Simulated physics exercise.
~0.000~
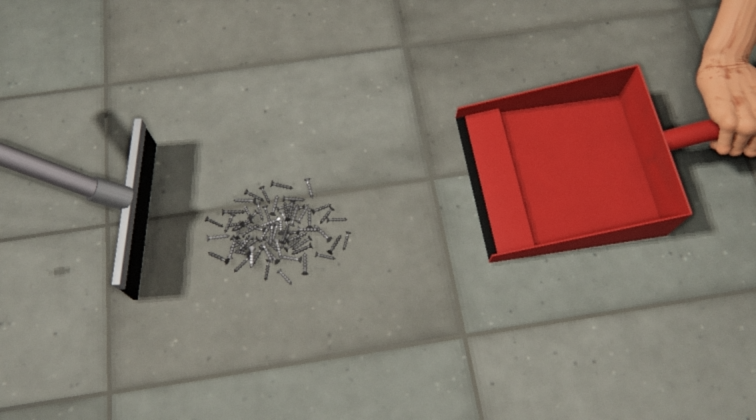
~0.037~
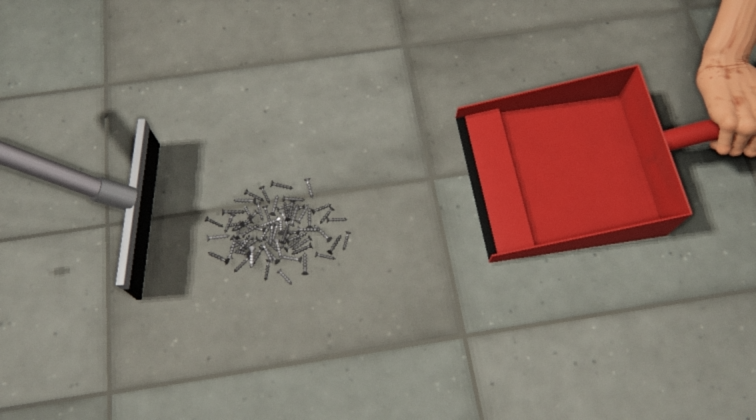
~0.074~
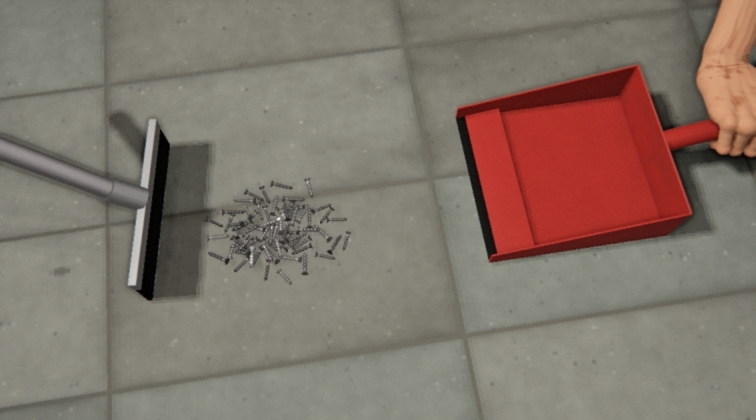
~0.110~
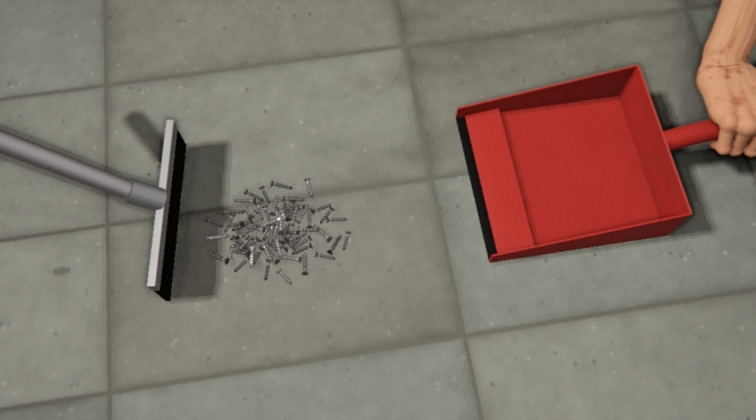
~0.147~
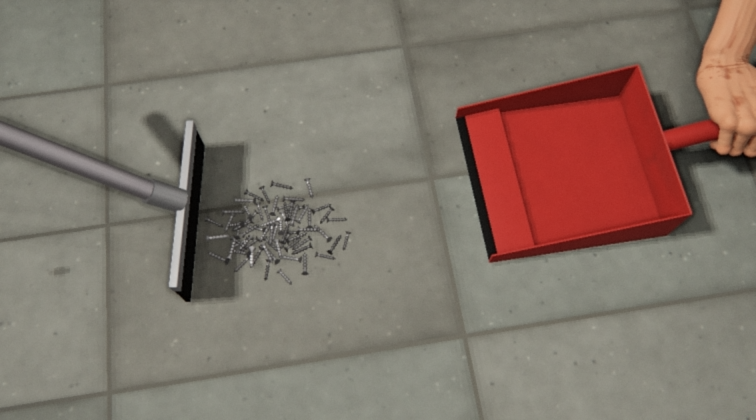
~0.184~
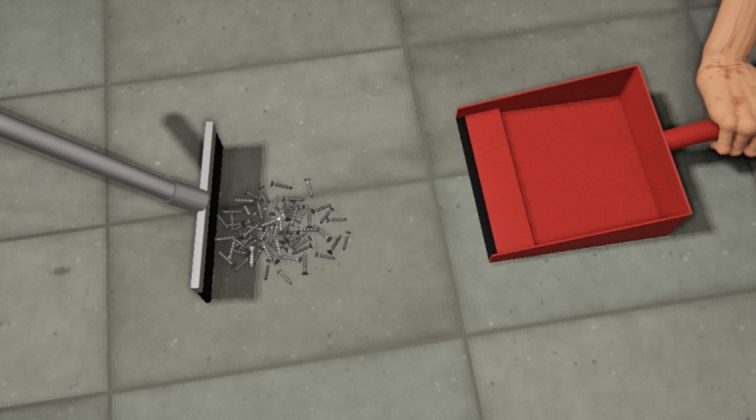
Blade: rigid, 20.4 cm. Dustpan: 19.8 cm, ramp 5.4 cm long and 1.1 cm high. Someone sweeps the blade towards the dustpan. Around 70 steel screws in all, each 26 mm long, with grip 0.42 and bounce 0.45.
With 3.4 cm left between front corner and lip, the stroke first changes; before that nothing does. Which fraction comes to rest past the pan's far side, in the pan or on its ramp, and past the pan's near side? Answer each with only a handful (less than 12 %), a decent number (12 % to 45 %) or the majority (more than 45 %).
Past the pan's far side: Only a handful; in the pan or on its ramp: Only a handful; past the pan's near side: A decent number.
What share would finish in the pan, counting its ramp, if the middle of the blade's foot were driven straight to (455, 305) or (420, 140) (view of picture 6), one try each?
First try around 10 %, second try around 5 %.
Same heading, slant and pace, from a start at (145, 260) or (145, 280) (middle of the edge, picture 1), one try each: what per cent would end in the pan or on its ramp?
Around 10 percent, then around 10 percent.
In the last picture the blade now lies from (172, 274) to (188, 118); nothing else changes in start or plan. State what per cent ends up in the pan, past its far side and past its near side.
Final per cent - pan 0, far 0, near 10.
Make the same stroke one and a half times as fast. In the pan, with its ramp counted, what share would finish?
About 30 %.
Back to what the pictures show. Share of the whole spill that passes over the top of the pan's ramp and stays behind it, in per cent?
Estimate: Close to 0 per cent of the total.
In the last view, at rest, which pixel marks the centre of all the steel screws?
I'd say roughly (470, 234).
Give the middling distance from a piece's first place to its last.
Somewhere around 24 centimetres.
Then, at 0.40 s, middle of the blade 18 cm from the lip; 0 % over the lip, far side 0 %, near side 0 %.
After 0.55 s, middle of the blade 9 cm from the lip; 0 % over the lip, far side 0 %, near side 15 %.
After 0.82 s, middle of the blade 5 cm from the lip; 10 % over the lip, far side 0 %, near side 25 %.
By 2.3 s all is still; far side 0 %, pan 5 %, near side 25 %, in front of the lip or behind the blade 70 %.
